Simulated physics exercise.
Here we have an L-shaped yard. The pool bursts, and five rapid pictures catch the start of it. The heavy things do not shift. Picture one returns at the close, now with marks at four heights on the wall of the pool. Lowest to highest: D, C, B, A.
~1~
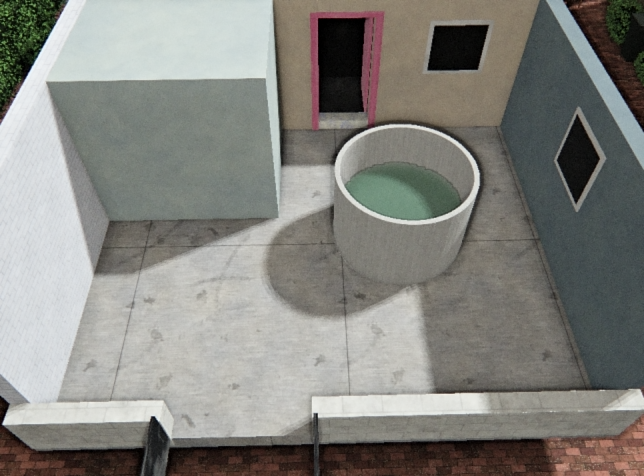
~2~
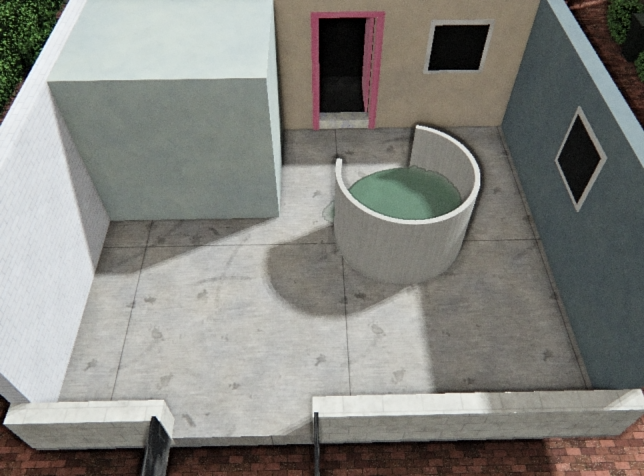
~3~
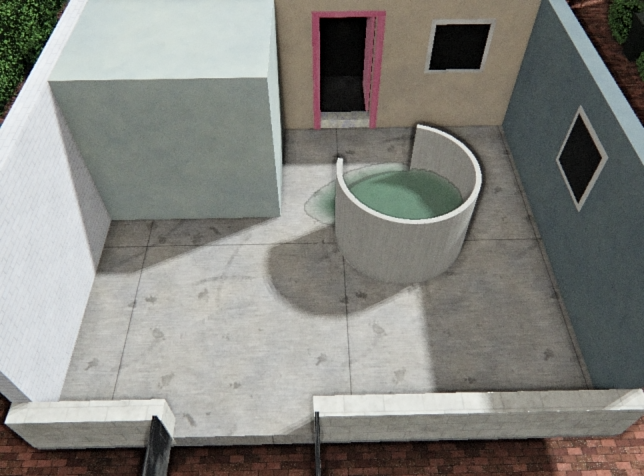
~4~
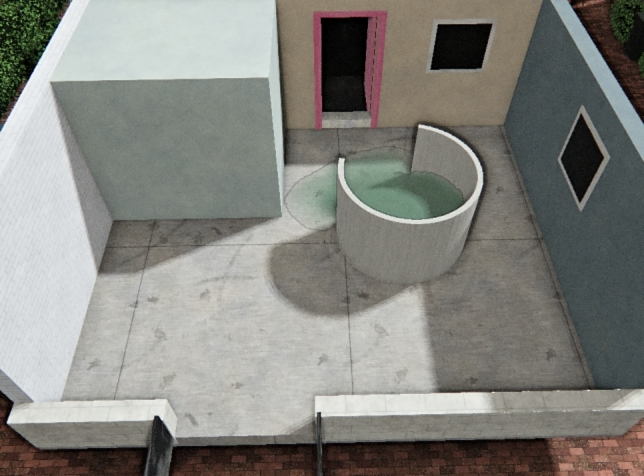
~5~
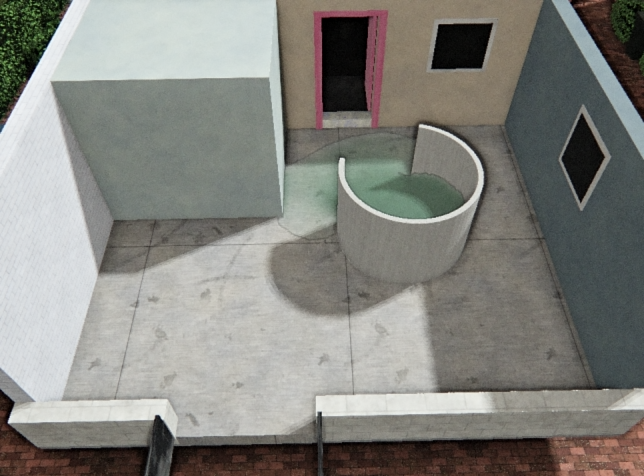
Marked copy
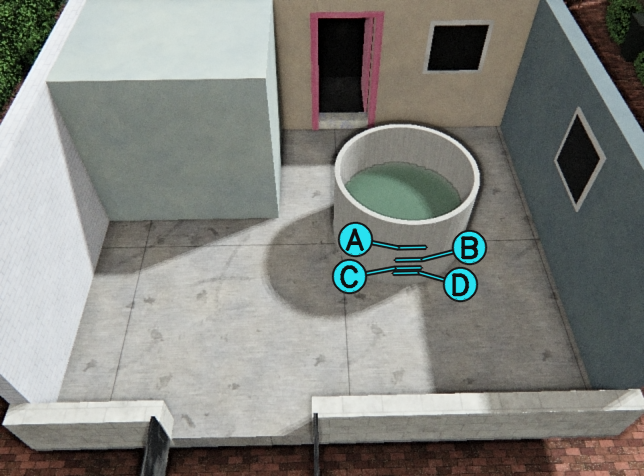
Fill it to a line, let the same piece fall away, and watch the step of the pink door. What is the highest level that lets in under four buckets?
That is level C.
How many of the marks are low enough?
Two of them.
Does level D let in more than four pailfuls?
No.
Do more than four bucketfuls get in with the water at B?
Yes, it does.
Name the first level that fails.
Here it is level B.
On the marked copy, A at (411, 247); B at (409, 259); C at (407, 268); D at (406, 273); from the bottom up D, C, B, A.
Choosing A, dozens of bucketfuls pour in.
Choosing B, about 9 bucketfuls get in.
Choosing C, a bucket or two gets in.
Choosing D, nothing gets over.
